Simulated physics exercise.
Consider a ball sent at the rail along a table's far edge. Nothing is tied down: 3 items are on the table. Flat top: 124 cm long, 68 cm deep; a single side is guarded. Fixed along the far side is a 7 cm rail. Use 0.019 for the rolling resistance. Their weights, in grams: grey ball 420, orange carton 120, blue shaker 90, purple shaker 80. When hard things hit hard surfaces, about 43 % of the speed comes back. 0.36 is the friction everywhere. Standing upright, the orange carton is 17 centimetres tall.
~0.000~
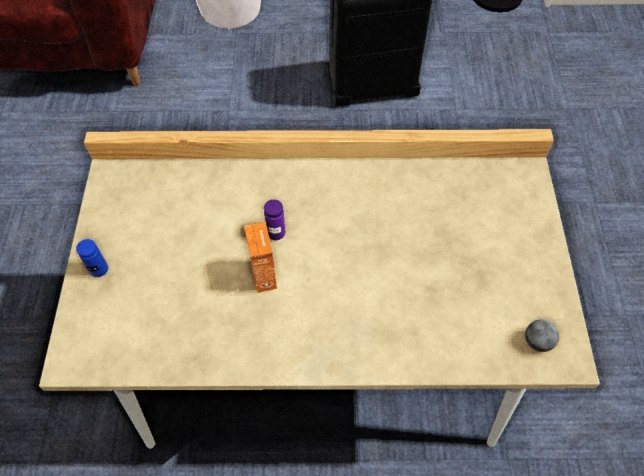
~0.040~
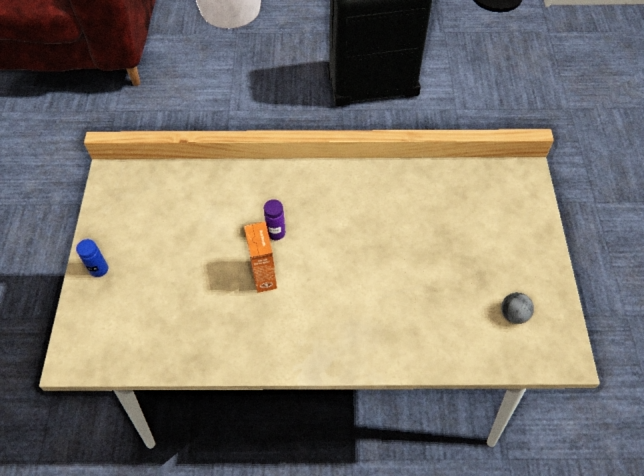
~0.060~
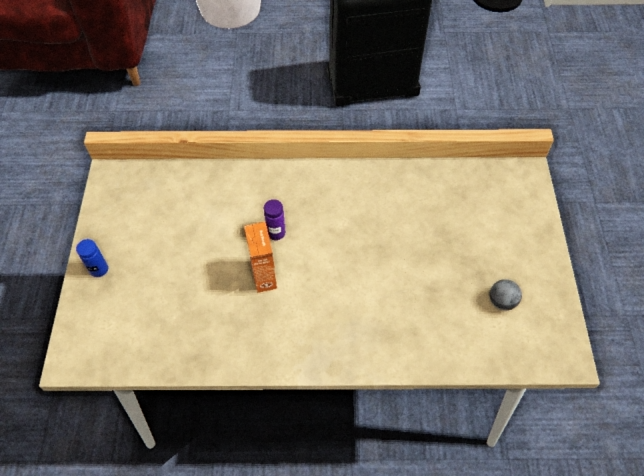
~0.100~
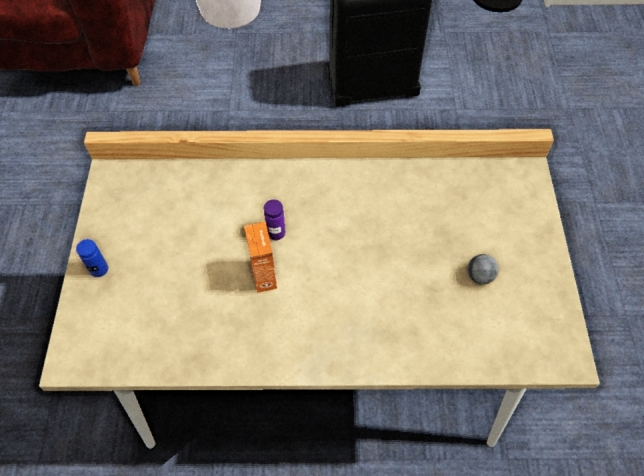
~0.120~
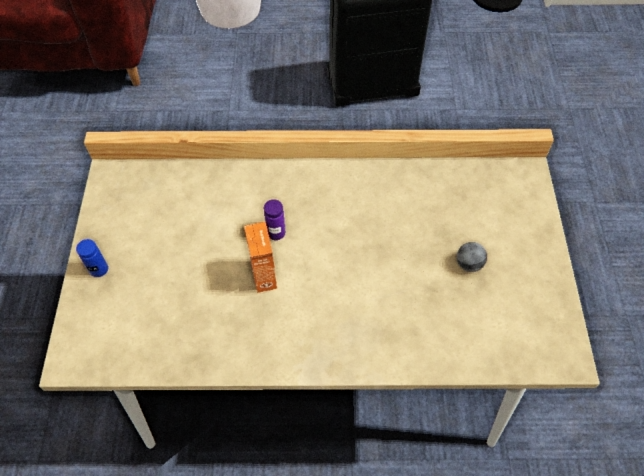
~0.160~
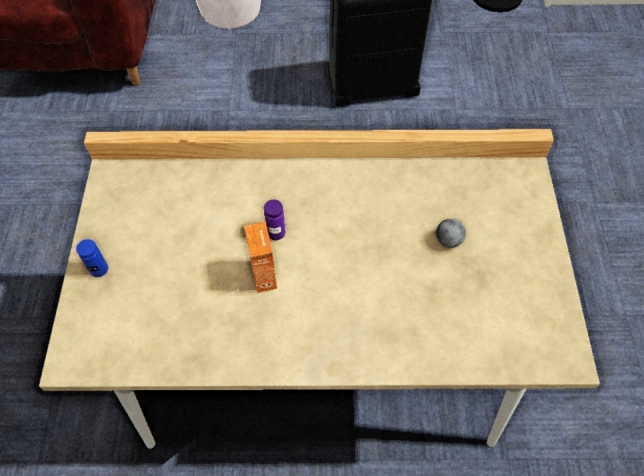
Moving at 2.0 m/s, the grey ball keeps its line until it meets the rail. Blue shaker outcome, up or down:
My guess is it falls.
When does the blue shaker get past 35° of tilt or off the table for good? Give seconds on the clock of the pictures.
Time: Approximately 1.3 s.
By 0.56 s, grey ball near (304, 197).
By 1.16 s, grey ball near (115, 246); purple shaker tilted 4°.
By 1.56 s, grey ball near (43, 292); blue shaker now off the table.
By 1.86 s, grey ball near (45, 366).
When it is over (2.0 s), off the table and tipped over, blue shaker; the other 2 within 4 cm of the start.
